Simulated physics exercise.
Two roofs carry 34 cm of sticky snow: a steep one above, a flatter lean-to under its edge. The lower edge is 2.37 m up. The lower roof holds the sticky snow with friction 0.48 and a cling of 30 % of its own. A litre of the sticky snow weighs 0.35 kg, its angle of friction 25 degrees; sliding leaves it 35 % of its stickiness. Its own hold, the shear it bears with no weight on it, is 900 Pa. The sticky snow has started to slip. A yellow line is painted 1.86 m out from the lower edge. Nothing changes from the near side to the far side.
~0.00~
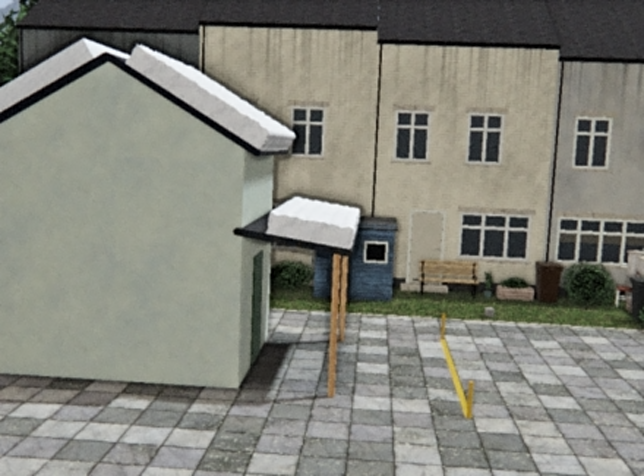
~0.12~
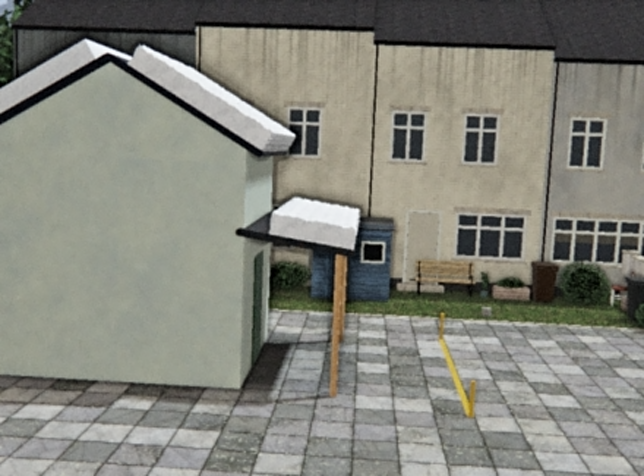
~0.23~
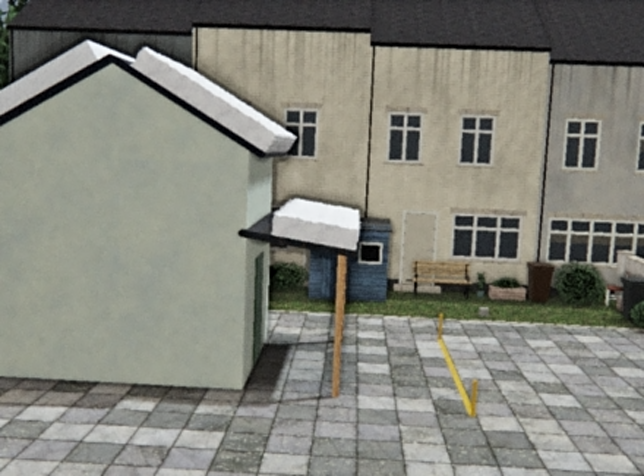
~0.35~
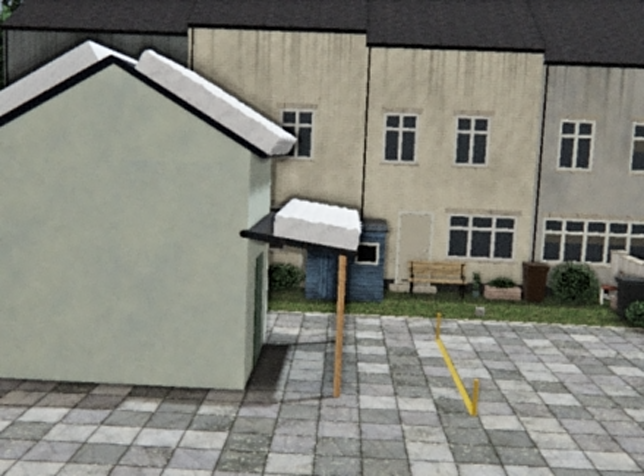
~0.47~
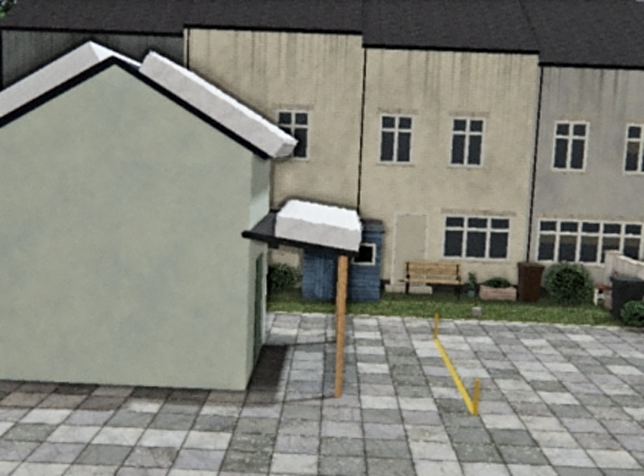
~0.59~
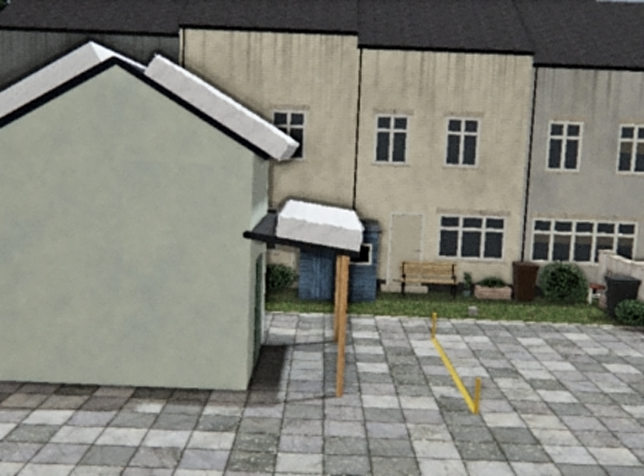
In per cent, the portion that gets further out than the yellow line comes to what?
The portion that gets further out than the yellow line is near 4 %.
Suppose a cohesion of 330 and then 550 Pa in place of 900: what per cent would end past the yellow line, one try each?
In turn about 25 %, 16 %.
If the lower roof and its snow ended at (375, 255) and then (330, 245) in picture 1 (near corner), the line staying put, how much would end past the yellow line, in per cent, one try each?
In that order: 0 %, 16 %.
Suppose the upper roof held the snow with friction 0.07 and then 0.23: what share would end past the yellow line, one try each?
In turn about 35 %, 20 %.
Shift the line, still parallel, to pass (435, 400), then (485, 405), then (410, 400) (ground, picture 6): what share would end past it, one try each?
In turn about 16 %, 1 %, 25 %.
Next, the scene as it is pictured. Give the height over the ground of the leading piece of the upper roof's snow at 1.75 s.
Roughly 2.8 m.
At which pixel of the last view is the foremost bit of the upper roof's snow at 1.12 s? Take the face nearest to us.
Near (315, 212).
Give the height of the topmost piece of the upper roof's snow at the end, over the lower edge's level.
Some 0.7 m.
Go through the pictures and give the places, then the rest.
In the first picture, leading edge of the sticky snow at (262, 143).
In the second picture, leading edge of the sticky snow at (265, 144), its middle shifted 7 mm.
In the third picture, leading edge of the sticky snow at (268, 136), its middle shifted 2.7 cm.
In the fourth picture, leading edge of the sticky snow at (272, 138), its middle shifted 6.1 cm, 2 % of it past the upper edge, in one piece.
In the fifth picture, leading edge of the sticky snow at (276, 141), its middle shifted 11 cm, 4 % of it past the upper edge, in one piece.
In the sixth picture, leading edge of the sticky snow at (282, 144), its middle shifted 18 cm, 7 % of it past the upper edge, in one piece.
After 1.12 s, none is below the lower edge and 0 % is past the line.
After 1.75 s, none is below the lower edge and 0 % is past the line.
After 2.37 s, 2 % is below the lower edge and 0 % is past the line.
After 3.00 s, 40 % is below the lower edge and 1 % is past the line.
After 6.00 s, at the end, 59 % is below the lower edge and 4 % is past the line.
